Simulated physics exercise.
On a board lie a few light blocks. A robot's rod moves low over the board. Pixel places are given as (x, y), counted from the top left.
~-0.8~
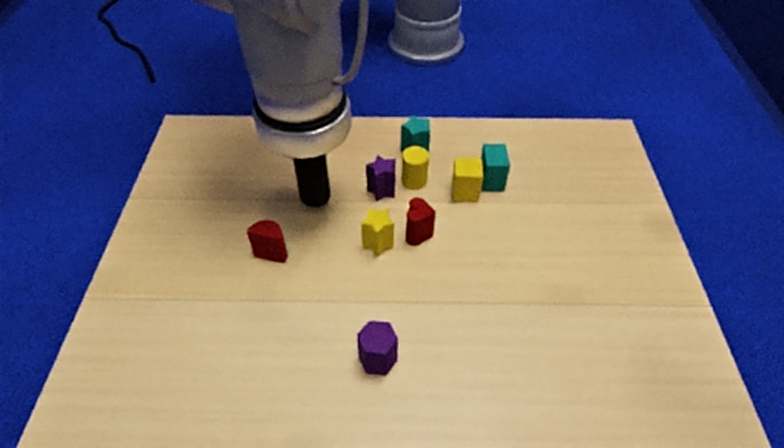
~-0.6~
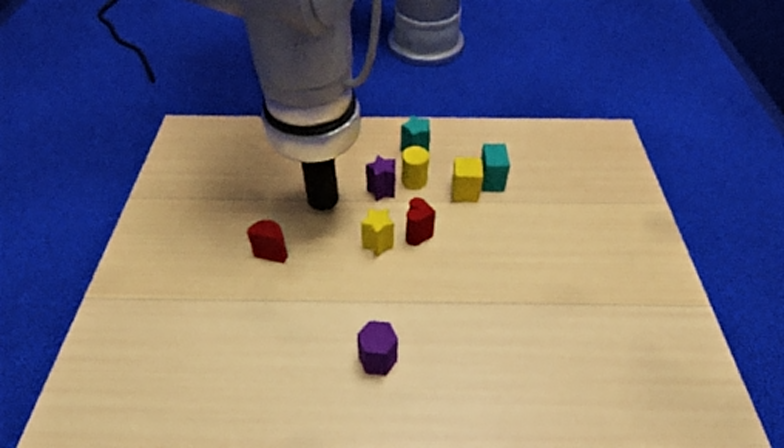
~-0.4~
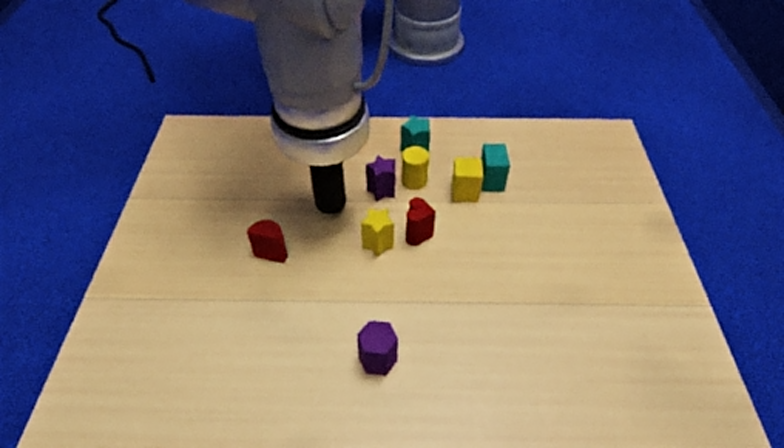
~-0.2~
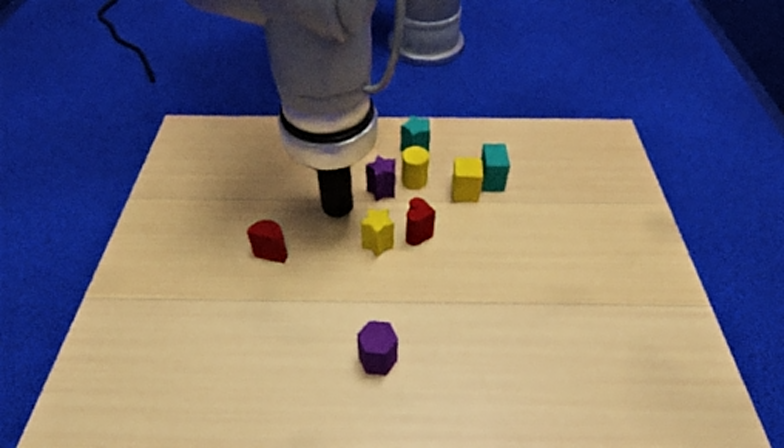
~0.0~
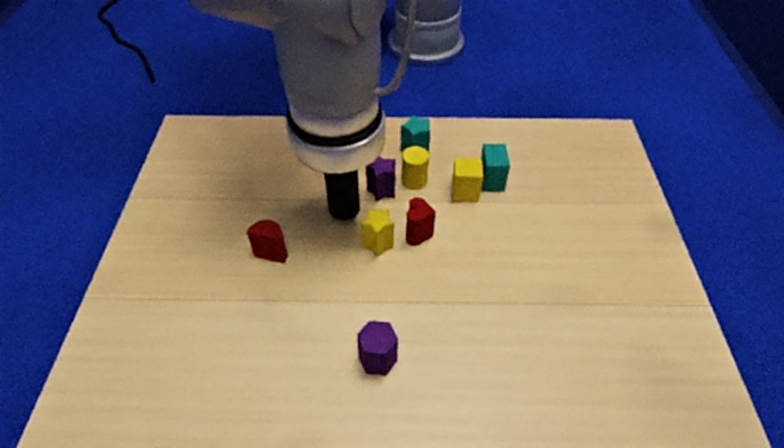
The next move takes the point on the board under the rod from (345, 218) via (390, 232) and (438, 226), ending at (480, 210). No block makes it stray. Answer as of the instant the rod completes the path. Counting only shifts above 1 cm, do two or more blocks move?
Final answer: Yes.
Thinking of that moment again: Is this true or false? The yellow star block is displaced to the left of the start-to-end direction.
That claim is false.
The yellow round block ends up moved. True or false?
False.
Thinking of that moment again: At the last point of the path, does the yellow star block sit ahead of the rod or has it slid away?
It slides aside on the way.
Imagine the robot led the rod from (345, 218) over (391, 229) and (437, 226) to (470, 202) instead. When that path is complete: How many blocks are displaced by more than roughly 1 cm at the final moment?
By the end of the path, three or more blocks have moved more than about a centimetre.
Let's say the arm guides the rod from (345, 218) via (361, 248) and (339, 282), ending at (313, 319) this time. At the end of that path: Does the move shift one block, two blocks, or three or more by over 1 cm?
Only one block.
The first path, step by step. One third of the way, rod at (390, 224); yellow star block at (392, 230), turned 60° clockwise.
Two thirds of the way, rod at (439, 218); yellow star block at (395, 230), turned 80° clockwise; red heart block at (467, 206).
At the end, rod at (481, 202); yellow star block at (395, 230), turned 80° clockwise; yellow round block still; red heart block at (488, 206), turned 60° clockwise; yellow square at (470, 165), turned 15° anticlockwise; turquoise rectangular block still.
